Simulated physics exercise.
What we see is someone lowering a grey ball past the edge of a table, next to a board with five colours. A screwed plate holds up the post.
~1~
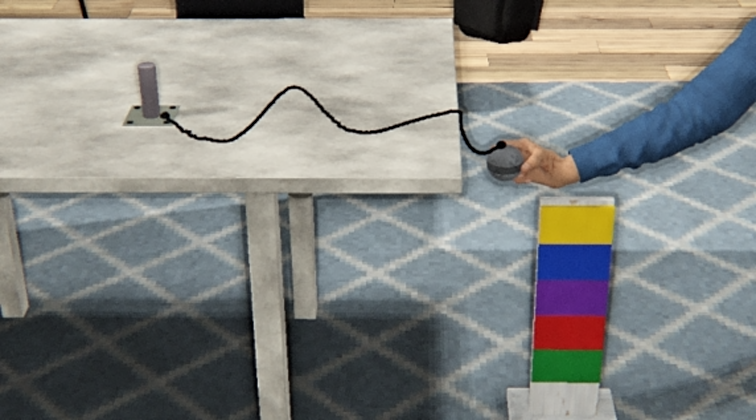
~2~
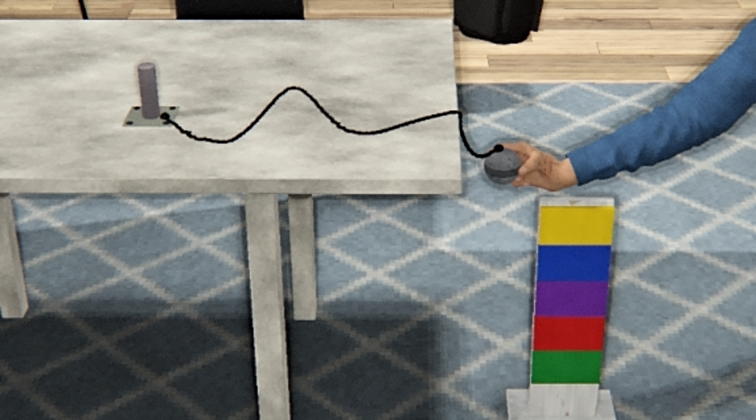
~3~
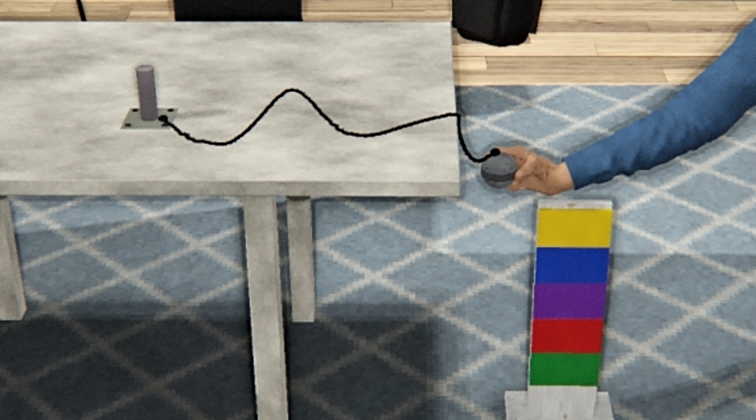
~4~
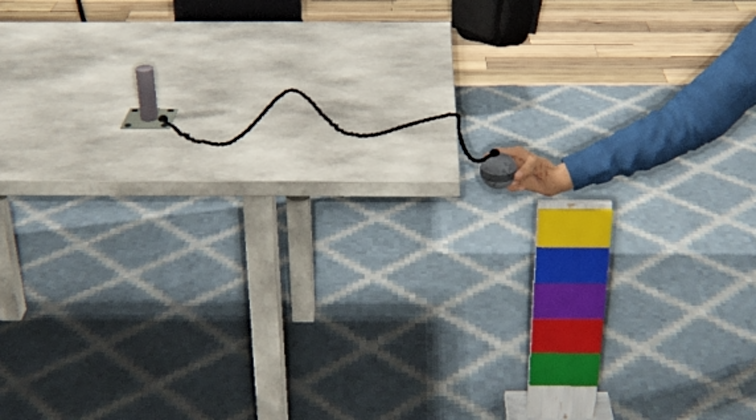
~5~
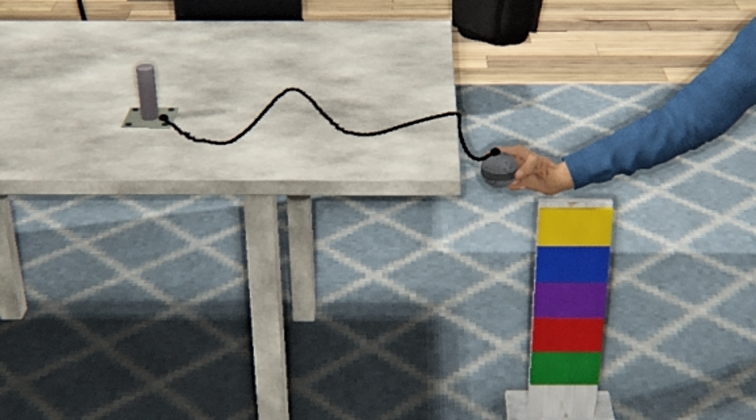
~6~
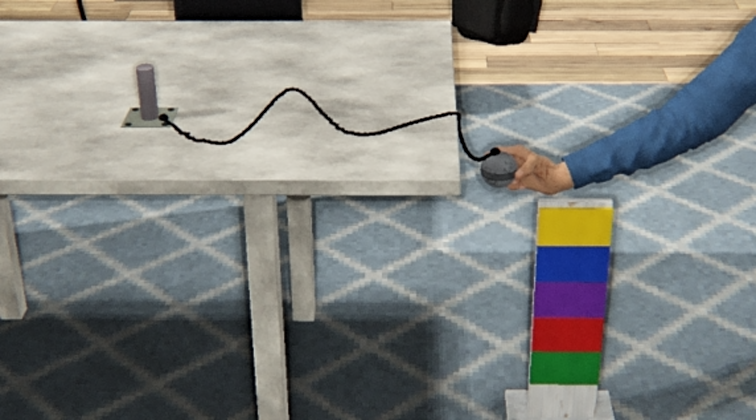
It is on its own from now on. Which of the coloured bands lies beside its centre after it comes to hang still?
The green band lies beside it.
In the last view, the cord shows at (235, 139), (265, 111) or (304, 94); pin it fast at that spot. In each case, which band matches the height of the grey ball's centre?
Going through the tries in order, you get red, purple and blue.
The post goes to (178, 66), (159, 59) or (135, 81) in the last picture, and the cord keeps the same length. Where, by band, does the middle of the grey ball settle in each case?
Post by post, in the given order: Green; red; red.
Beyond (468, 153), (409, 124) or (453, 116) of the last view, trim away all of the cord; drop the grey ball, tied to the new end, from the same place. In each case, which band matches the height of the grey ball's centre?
For the first: Red; for the second: Blue; for the third: Purple.
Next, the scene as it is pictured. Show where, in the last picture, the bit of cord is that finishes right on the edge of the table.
Look near (314, 103).
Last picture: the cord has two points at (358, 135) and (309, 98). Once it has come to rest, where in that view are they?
Final positions are (453, 206) and (444, 117), in that order.
Soon after, ball near (434, 372); level with green.
After that, ball near (457, 377); level with green.
In the end, ball near (447, 377); level with green. The cord holds its middle at green.
